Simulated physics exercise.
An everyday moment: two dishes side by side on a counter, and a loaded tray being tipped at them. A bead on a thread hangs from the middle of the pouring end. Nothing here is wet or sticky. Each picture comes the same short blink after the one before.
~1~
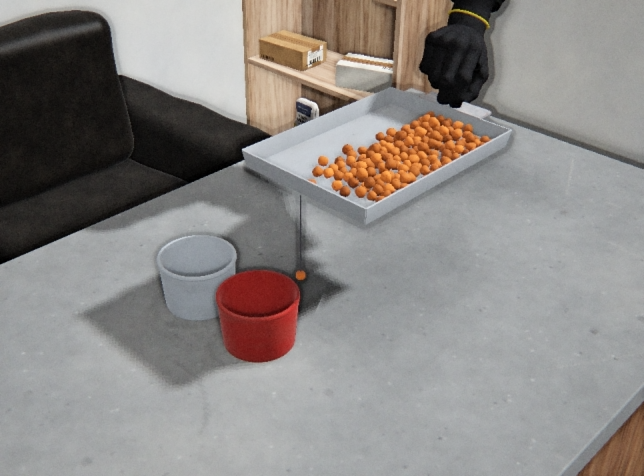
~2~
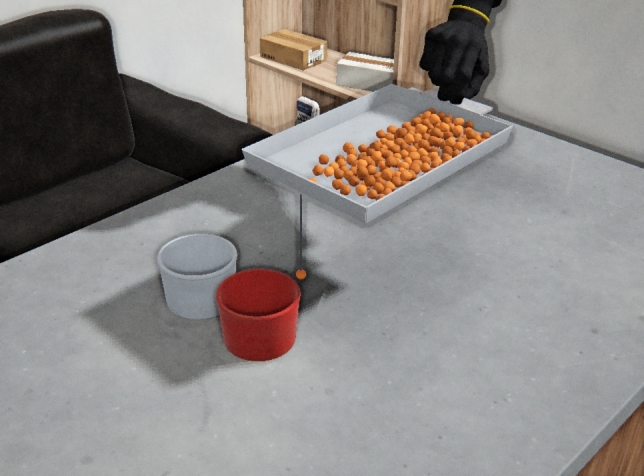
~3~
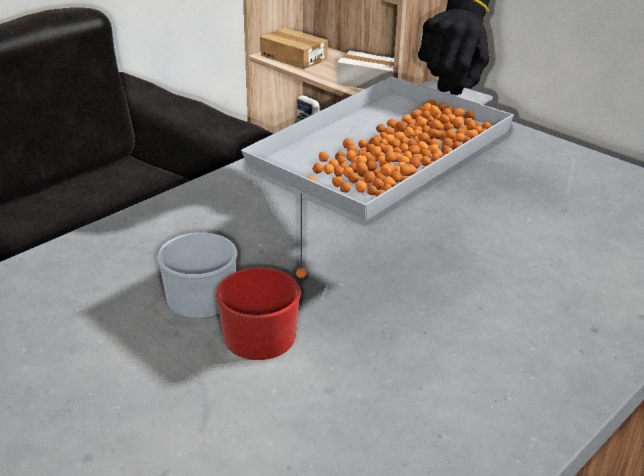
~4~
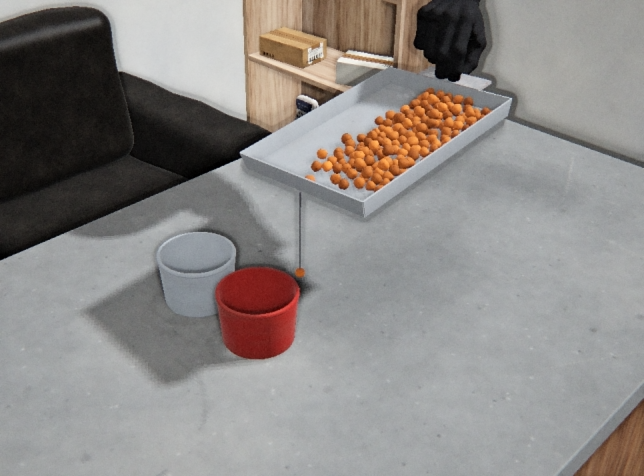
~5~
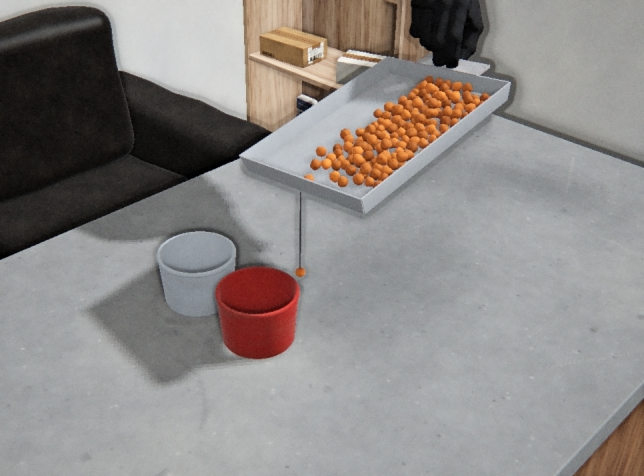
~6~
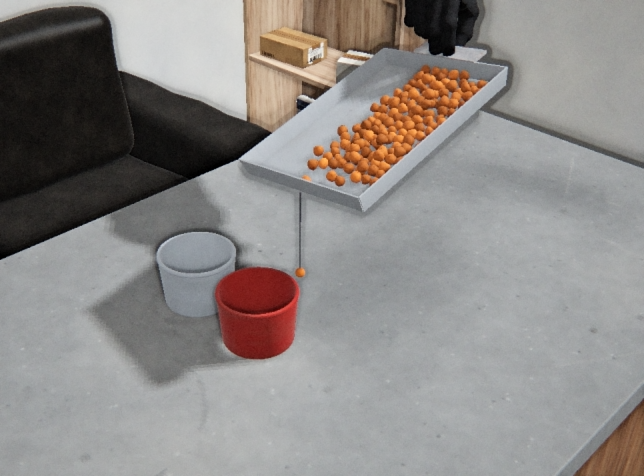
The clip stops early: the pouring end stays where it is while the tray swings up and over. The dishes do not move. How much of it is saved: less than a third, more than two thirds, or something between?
Together they catch from one third to two thirds.
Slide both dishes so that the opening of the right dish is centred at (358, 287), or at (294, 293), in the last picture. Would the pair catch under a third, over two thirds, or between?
In turn: Less than a third; over two thirds.
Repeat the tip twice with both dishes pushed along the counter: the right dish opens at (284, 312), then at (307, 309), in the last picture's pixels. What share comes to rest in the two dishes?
About 60 and 80 per cent.
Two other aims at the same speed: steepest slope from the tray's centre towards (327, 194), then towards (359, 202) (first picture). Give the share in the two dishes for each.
In turn 20 and 0 in a hundred.
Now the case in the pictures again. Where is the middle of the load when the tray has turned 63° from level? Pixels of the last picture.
Around (291, 137).
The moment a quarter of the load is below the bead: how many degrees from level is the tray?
Near 100 degrees.
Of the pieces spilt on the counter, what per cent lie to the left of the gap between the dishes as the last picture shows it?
Roughly 30 in a hundred.
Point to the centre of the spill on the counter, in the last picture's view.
Close to (259, 291).
Just after the last frame, tray tipped steeply; almost all on the tray; just a few in the left dish; just a few in the air.
A moment on, tray tipped past a quarter turn; roughly a third on the tray; about a tenth in the right dish; roughly a quarter in the left dish; about a tenth outside both; roughly a quarter in the air.
Further on, tray tipped past a quarter turn; roughly a quarter in the right dish; roughly a third in the left dish; roughly half outside both.
When it is over, tray tipped past a quarter turn; roughly a quarter in the right dish; roughly a third in the left dish; roughly half outside both.
